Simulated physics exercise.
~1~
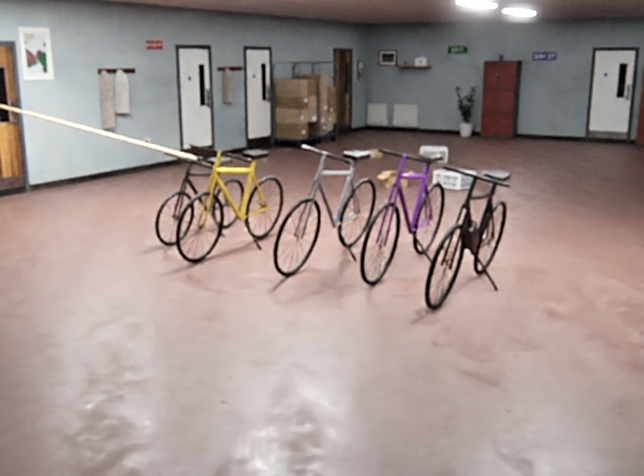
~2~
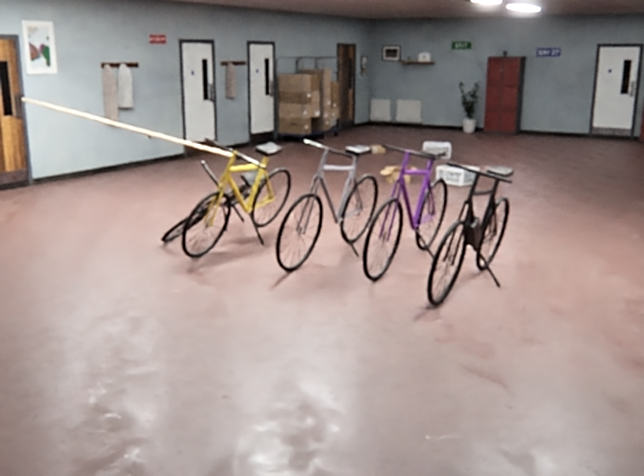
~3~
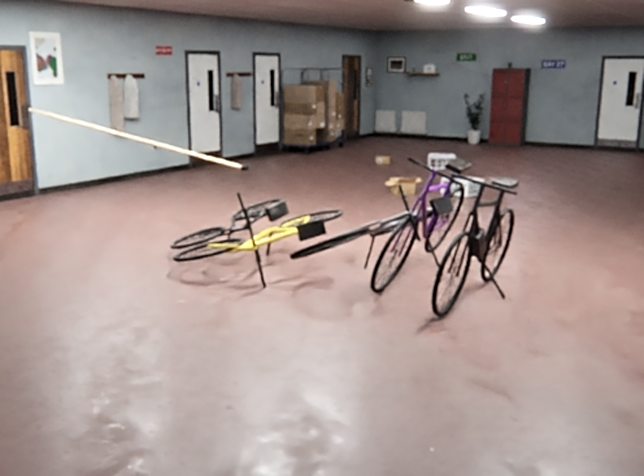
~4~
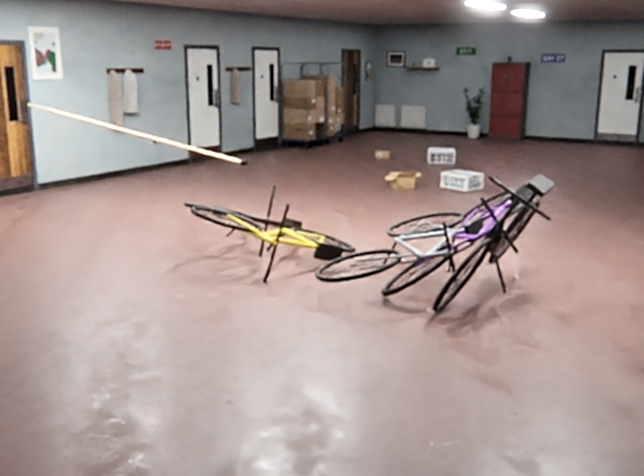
Five bicycles stand in a slanting row on the glossy reddish floor of a grey-walled hall, seen from slightly above by a gently swaying camera. A dark one is at the left, then yellow, grey, purple and black, with doors, stacked boxes and a red cabinet behind. A long pale pole reaching in from the left meets the dark bicycle, which tips over behind the yellow one. The yellow bicycle goes down next, then the grey one falls toward the purple. Finally the purple and black bicycles topple rightward, leaving all five down in a tangled line while the pole stays still.
